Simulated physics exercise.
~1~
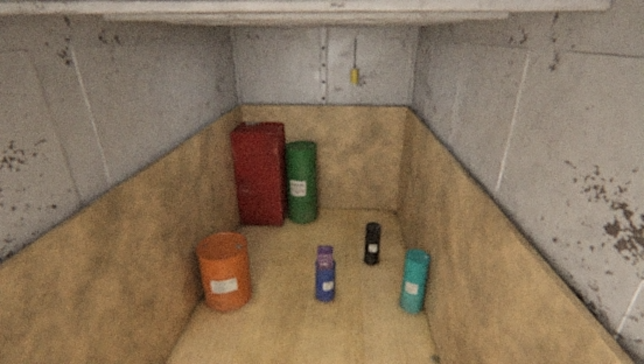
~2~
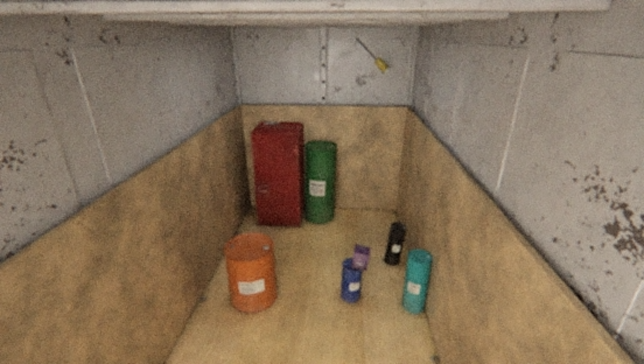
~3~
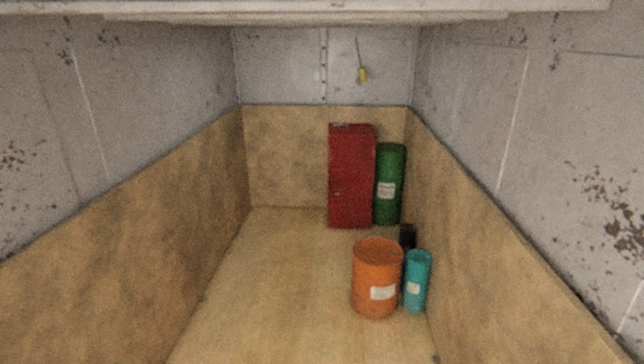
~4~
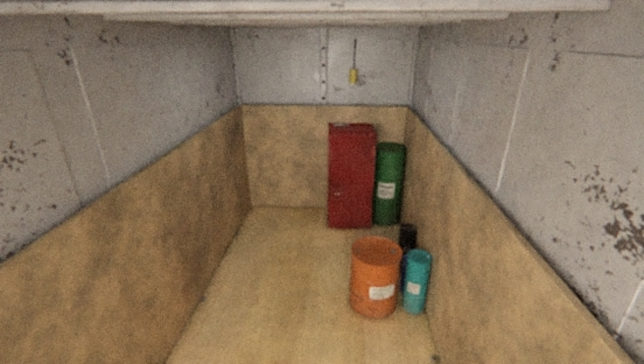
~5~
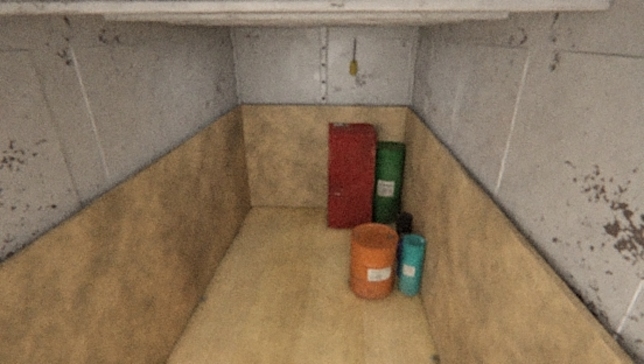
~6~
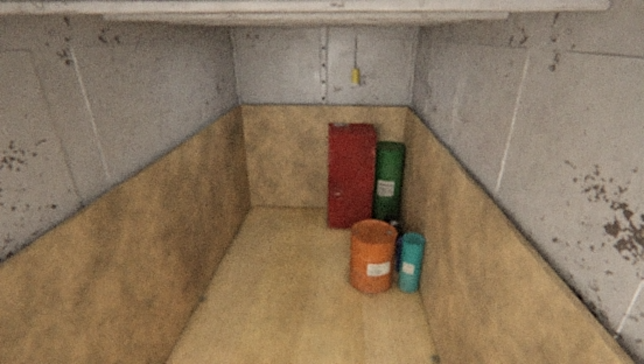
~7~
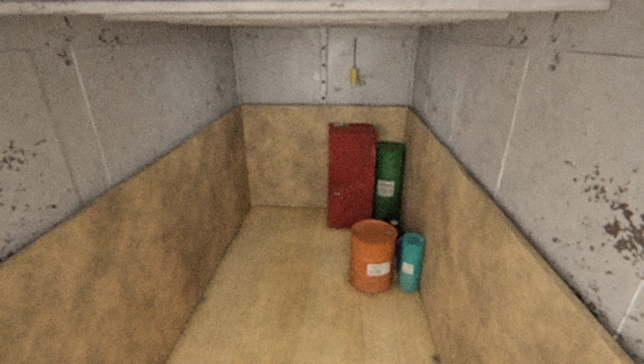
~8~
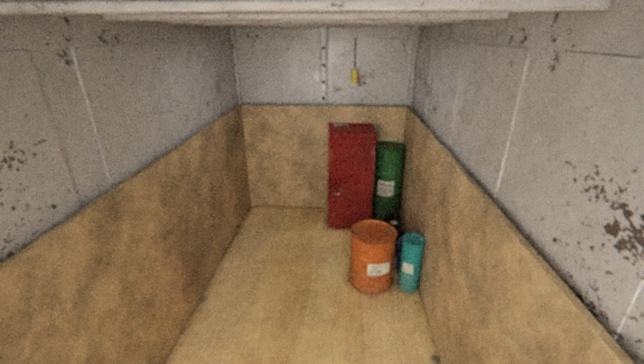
A tall red box, a green drum and an orange drum slid across the van floor to the right, crowding the smaller canisters from view, then the orange drum and turquoise canister shifted forward before everything settled, still upright, by the right wall.
